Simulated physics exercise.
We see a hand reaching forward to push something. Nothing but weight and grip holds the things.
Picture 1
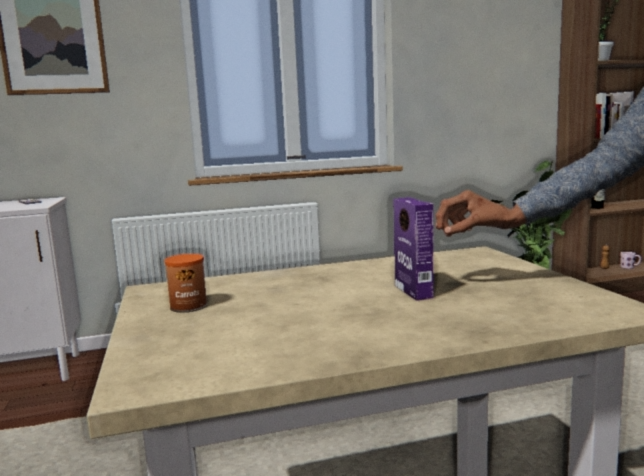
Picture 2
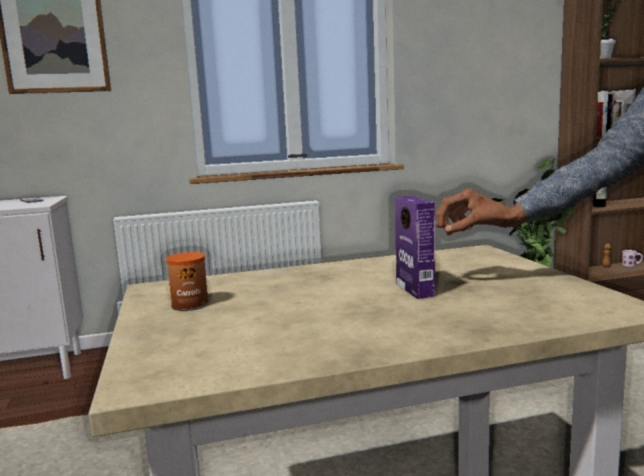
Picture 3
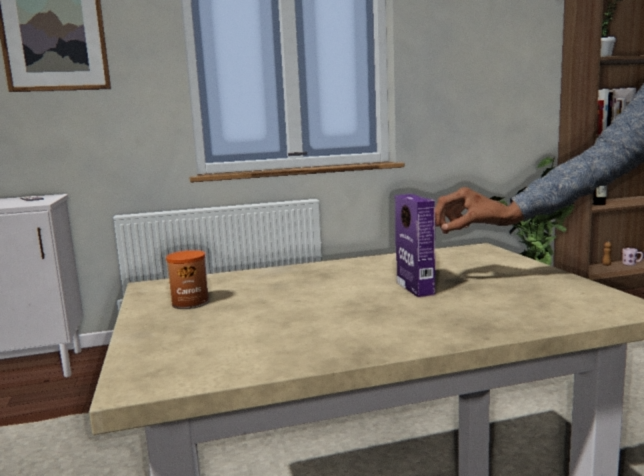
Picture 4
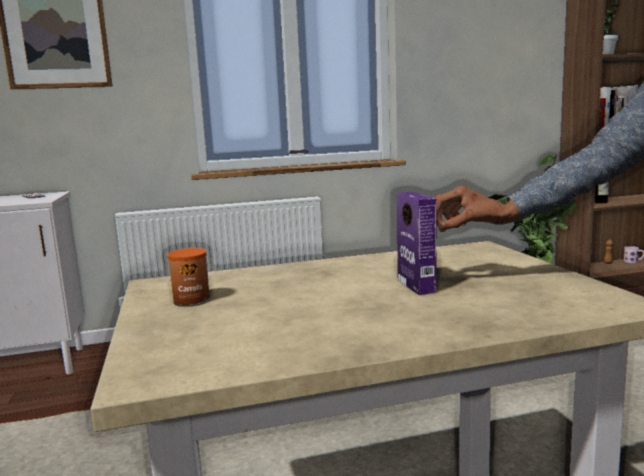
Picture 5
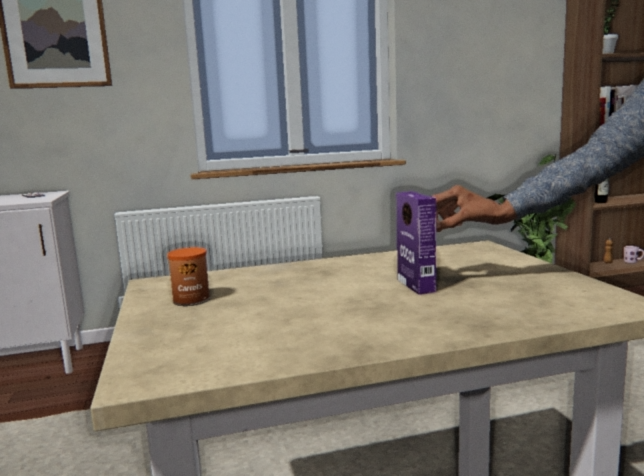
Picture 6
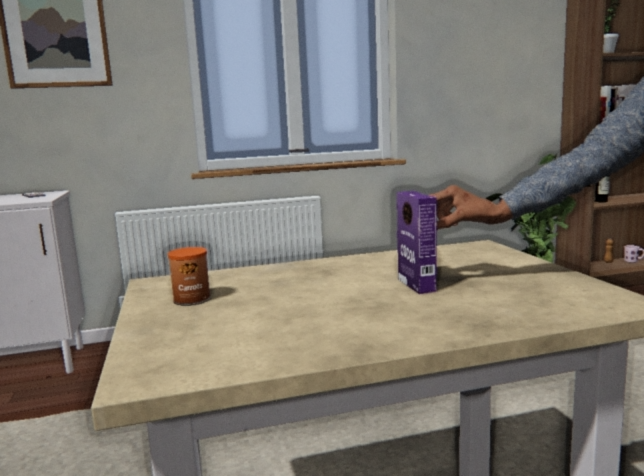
In this clip, a hand reaches in from the right toward a purple packet standing on a table, its fingers drawing slightly closer to the packet, while the packet and an orange canister on the left show almost no movement.
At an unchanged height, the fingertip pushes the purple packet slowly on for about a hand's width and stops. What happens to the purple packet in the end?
The purple packet goes over.
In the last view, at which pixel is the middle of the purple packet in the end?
End position, last frame: About (360, 284).
Then, 0.40 s after the last picture, purple packet tipped 14° from how it was near (405, 241).
Then, 0.70 s after the last picture, purple packet tipped 61° from how it was near (372, 262).
Then, 0.80 s after the last picture, purple packet on its side near (360, 282).
Then, 0.90 s after the last picture, purple packet on its side near (360, 284).
At rest, tipped over on the table, purple packet. Seen from the same camera at the end, purple packet near (360, 284).
